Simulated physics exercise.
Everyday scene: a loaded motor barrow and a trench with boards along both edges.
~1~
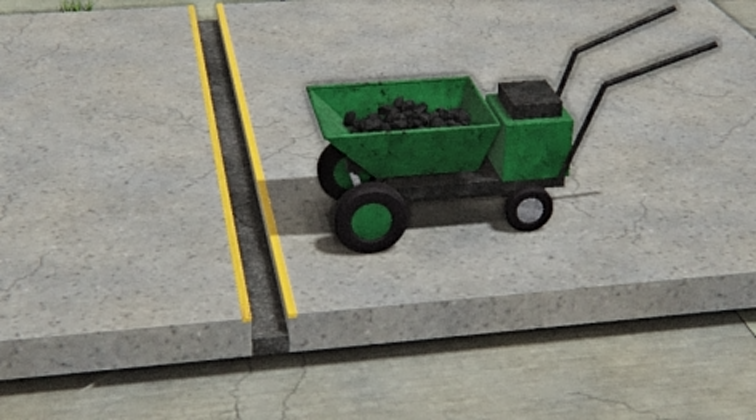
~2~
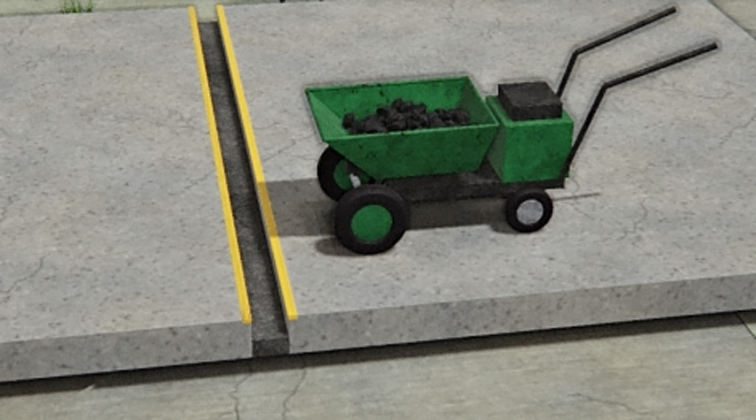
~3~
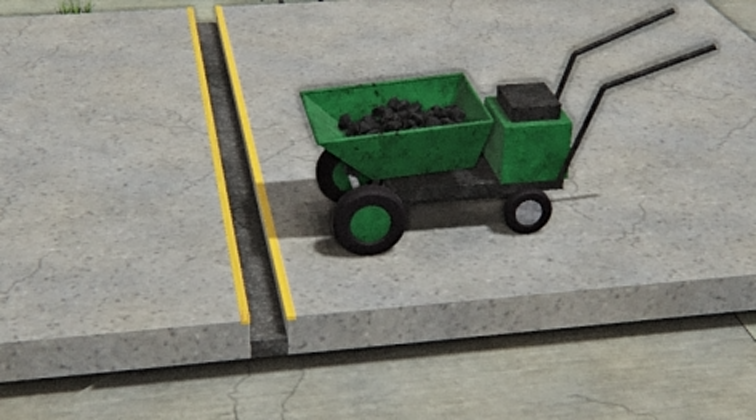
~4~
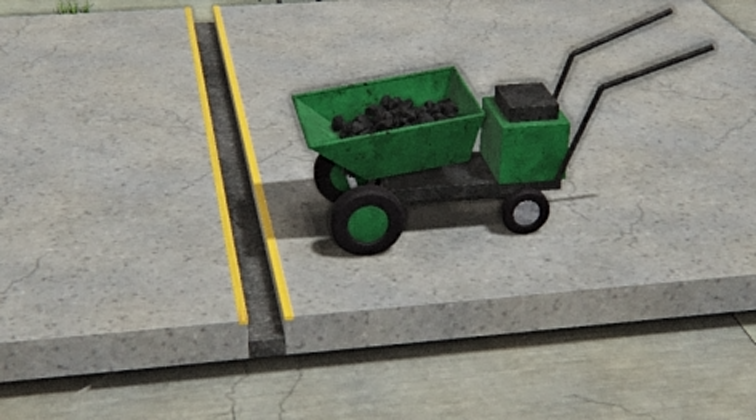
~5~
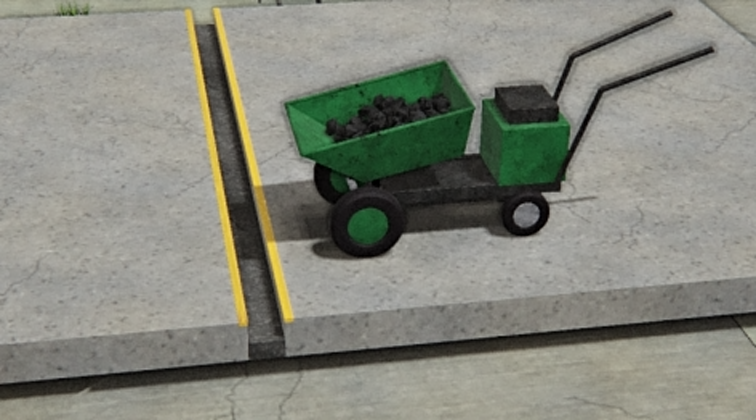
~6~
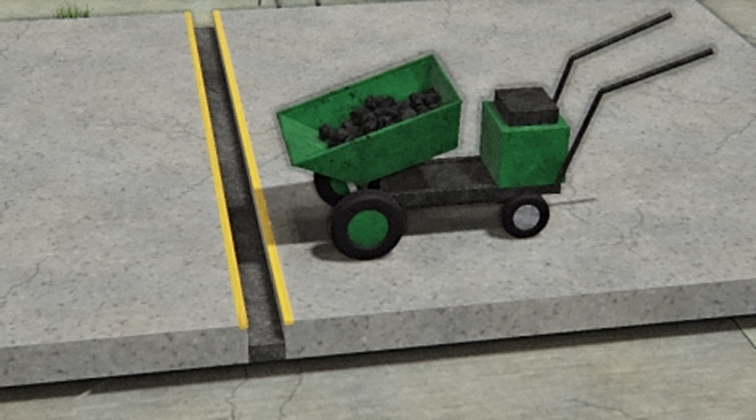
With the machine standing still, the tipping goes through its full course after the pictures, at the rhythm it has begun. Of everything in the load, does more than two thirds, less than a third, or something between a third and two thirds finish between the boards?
Something between a third and two thirds does.
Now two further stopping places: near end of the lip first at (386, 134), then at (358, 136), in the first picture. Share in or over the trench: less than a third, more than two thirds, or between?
Okay, the first stop comes out as one to two thirds and the second as between a third and two thirds.
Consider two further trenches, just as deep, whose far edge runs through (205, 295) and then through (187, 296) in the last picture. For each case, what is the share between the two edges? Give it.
The first case gives around 90 percent, and the second around 100 percent.
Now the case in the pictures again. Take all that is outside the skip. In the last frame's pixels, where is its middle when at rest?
Somewhere close to (235, 240) in the last picture.
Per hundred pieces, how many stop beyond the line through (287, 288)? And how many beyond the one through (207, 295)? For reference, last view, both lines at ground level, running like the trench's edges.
Respectively 100 and 30 percent.
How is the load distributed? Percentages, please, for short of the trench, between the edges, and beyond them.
Short: 0; between: 50; beyond: 45 per cent.
Soon after the last picture, skip tipped steeply; all in the skip.
A little later, skip tipped steeply; about two thirds in the skip; a small part in or heaped over the trench; about a quarter beyond it; a stray few falling.
Later still, skip tipped right over; a stray few in the skip; about half in or heaped over the trench; about half beyond it.
At rest, skip tipped right over; a stray few in the skip; about half in or heaped over the trench; about half beyond it.
